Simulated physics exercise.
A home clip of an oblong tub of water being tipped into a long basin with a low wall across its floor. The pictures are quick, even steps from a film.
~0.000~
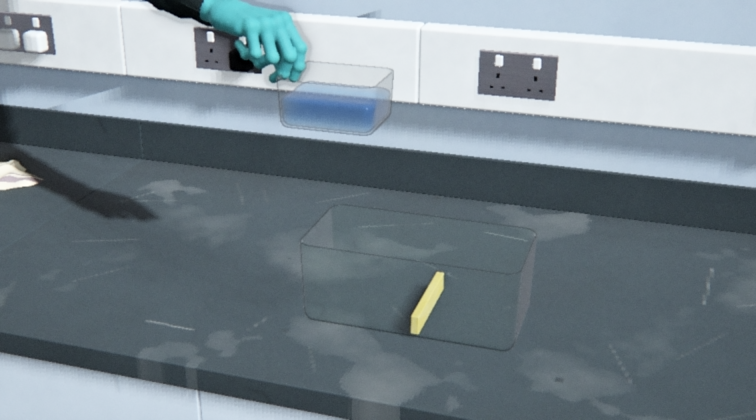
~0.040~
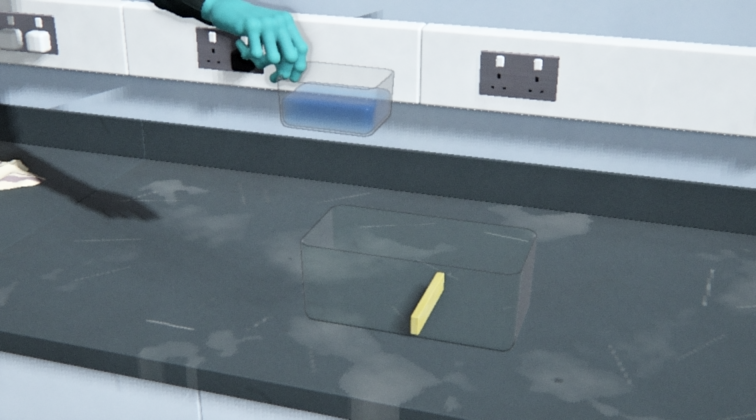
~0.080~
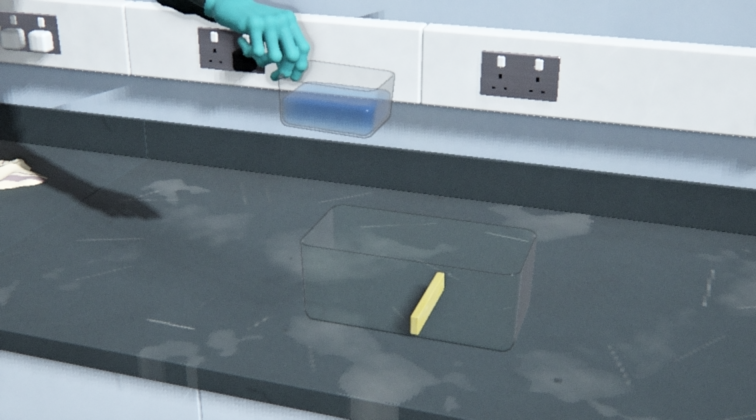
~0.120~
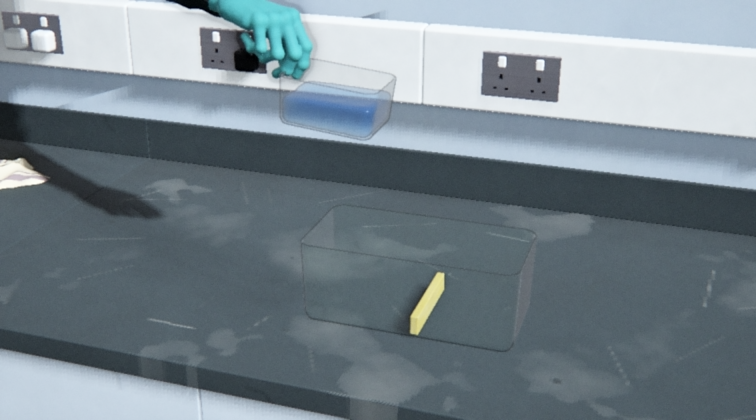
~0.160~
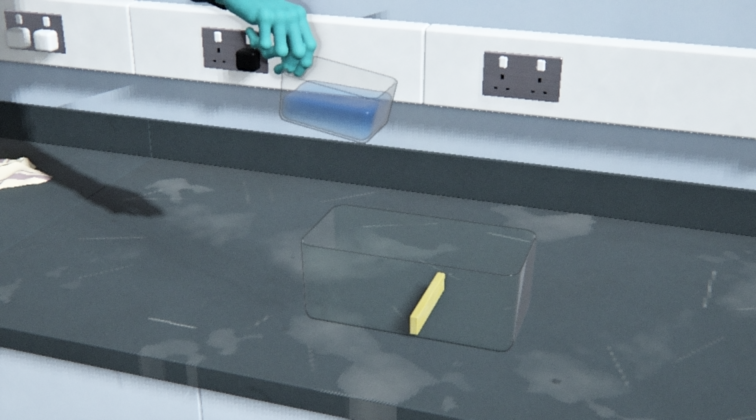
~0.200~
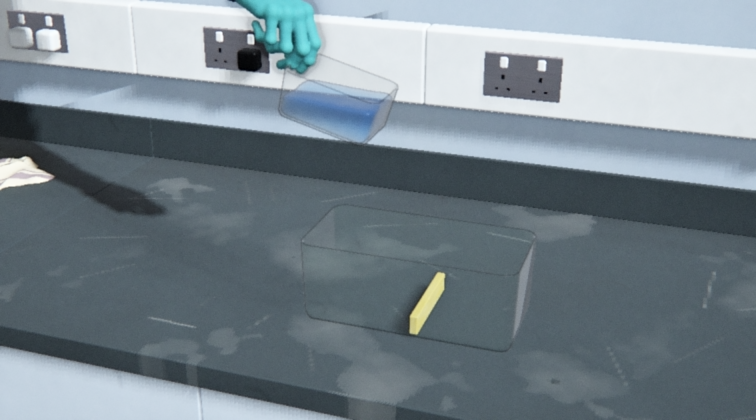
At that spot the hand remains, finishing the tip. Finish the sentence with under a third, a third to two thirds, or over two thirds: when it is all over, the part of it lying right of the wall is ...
... a third to two thirds.
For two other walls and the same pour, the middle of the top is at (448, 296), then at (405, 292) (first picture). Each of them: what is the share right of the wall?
10 % and 65 %, roughly.
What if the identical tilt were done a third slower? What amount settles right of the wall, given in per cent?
About 55 in a hundred.
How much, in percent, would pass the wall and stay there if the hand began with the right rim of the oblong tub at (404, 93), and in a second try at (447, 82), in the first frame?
First some 60, then 75 per cent.
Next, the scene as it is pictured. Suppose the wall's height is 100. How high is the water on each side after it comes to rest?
Some 40 per cent left and 40 right.
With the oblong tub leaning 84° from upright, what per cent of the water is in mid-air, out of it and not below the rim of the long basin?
About 60 %.
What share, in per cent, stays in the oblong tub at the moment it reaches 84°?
I'd put it near 35 %.
Then, 0.55 s in, the tilt is 84° and 34 per cent is still to pour, 6 is left of the wall and 0 right of it.
Then, 0.80 s in, the tilt is 118° and 4 per cent is still to pour, 44 is left of the wall and 42 right of it.
Then, 1.07 s in, the tilt is 119° and 0 per cent is still to pour, 56 is left of the wall and 43 right of it.
Then, 1.36 s in, the tilt is 119° and 0 per cent is still to pour, 55 is left of the wall and 43 right of it.
Finally, 55 per cent lies left of the wall, 43 right of it and 1 outside.
